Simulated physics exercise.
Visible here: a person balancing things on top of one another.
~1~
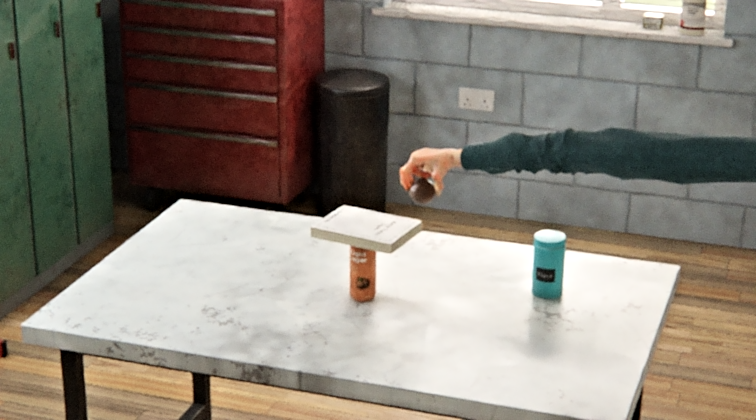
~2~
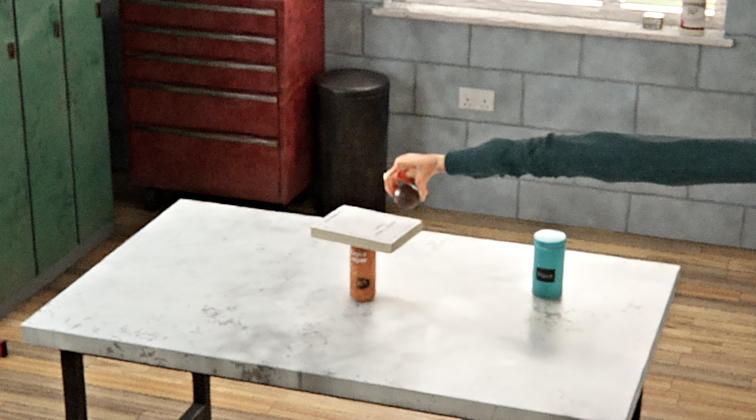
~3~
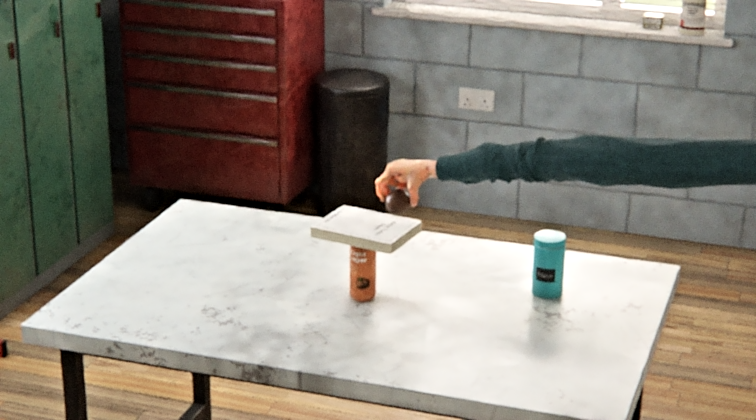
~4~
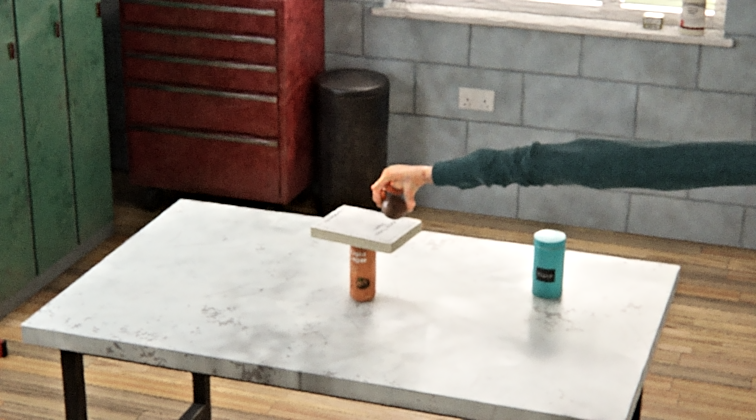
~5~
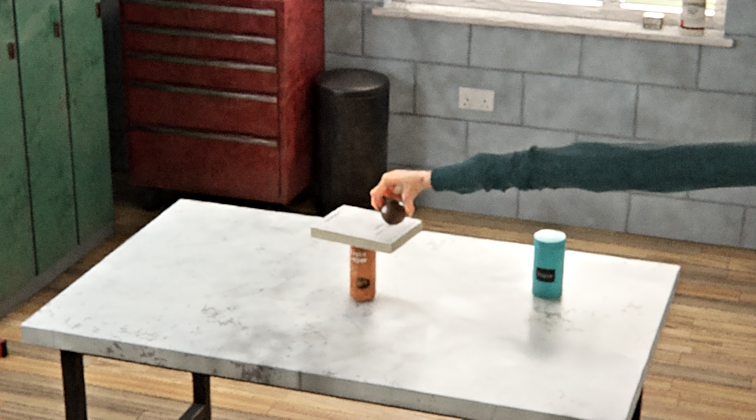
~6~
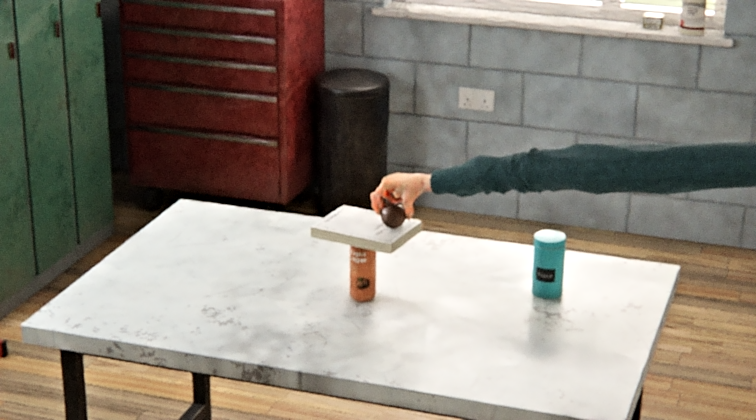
At the start, a hand reaching in from the right holds a brown onion above a white book balanced on an orange can, with a turquoise jar standing to the right. The hand moves slightly left and lowers the onion onto the book, keeping its grip on it.
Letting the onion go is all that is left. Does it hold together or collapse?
It is going to rest securely.
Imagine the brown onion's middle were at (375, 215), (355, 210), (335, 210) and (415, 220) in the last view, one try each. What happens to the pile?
Result per case: First still standing, second still standing, third still standing, fourth toppled.
Then, 0.70 s past the last view, nothing moves.
Then, 1.60 s past the last view, brown onion resting near (394, 216).
Finally, all 4 still in place. Final places as the last picture's camera would see them, brown onion near (395, 216). The pile holds.
